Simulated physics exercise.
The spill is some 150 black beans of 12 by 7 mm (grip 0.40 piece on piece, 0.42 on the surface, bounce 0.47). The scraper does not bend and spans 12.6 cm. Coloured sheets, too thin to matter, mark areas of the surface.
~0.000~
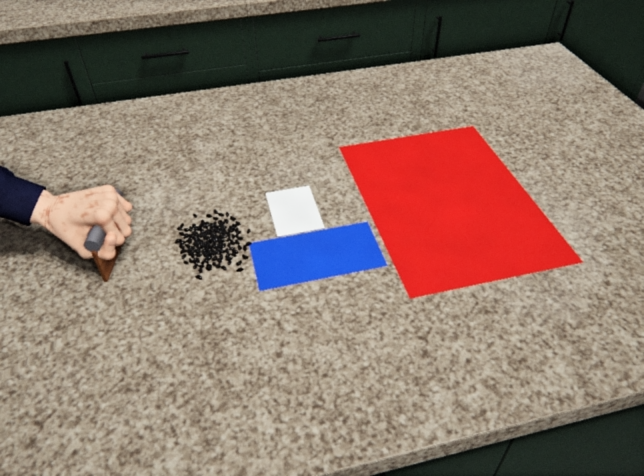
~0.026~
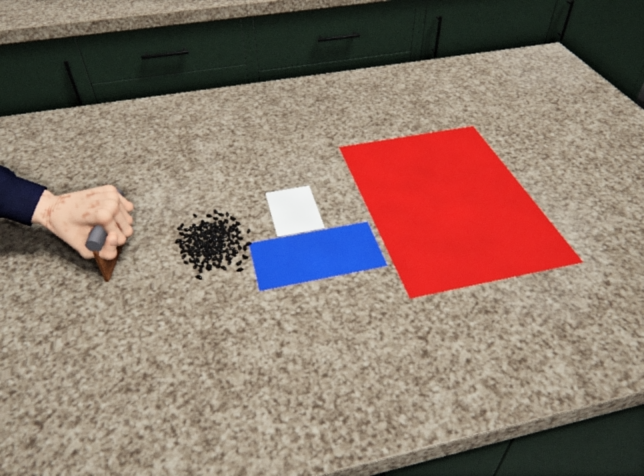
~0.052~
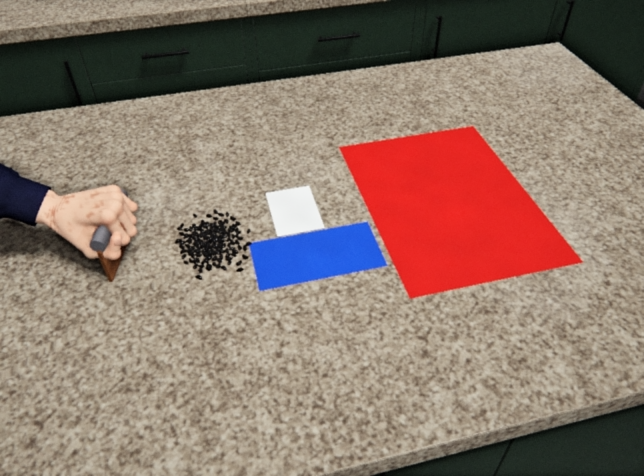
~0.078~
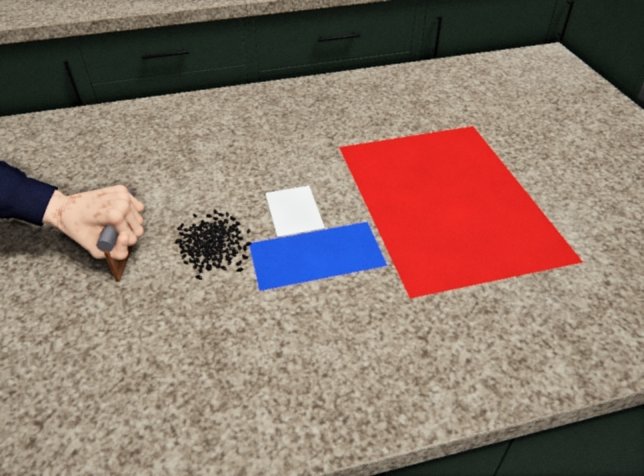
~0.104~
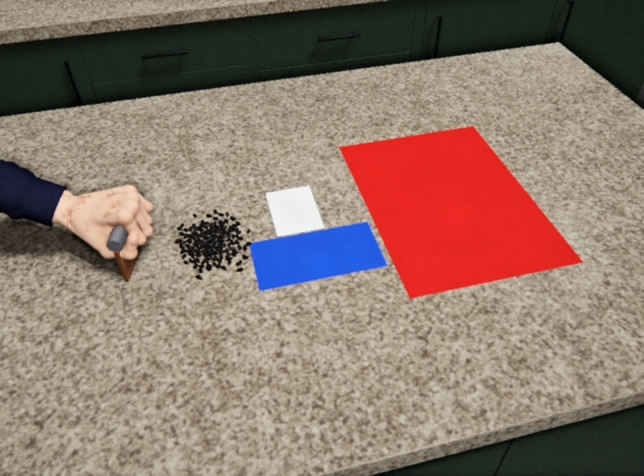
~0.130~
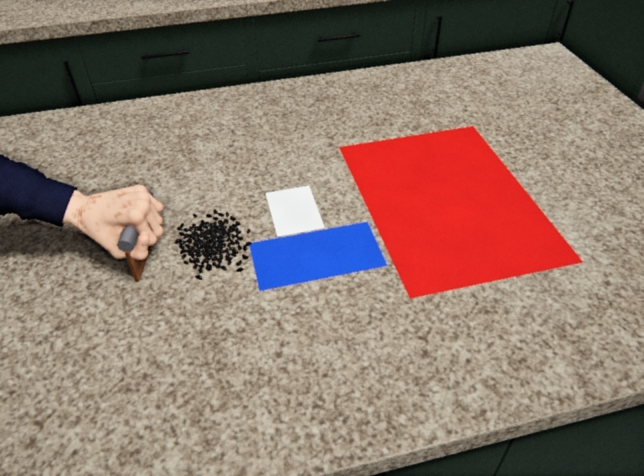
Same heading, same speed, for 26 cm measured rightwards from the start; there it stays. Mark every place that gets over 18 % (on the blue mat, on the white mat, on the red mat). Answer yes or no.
On the blue mat: Yes; on the white mat: No; on the red mat: No.
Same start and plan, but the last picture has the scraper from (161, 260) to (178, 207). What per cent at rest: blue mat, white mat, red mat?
Blue mat 10, white mat 5, red mat 25.
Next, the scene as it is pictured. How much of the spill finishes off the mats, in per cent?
About 35 per cent.
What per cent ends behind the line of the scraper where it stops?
Some 20 per cent.
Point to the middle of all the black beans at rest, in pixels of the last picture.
At about (307, 245).
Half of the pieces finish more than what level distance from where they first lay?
About 18 cm.
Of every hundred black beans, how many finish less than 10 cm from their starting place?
About 15 per cent.
After 0.34 s, scraper 18 cm from its start, spill 14 cm wide; blue mat 10 %, off the mats 90 %.
After 0.55 s, scraper 27 cm from its start, spill 20 cm wide; blue mat 60 %, white mat 15 %, off the mats 25 %.
After 0.74 s, scraper 27 cm from its start, spill 22 cm wide; blue mat 55 %, white mat 10 %, off the mats 35 %.
At rest (2.2 s), blue mat 55 %, white mat 10 %, red mat 5 %, off the mats 35 %.
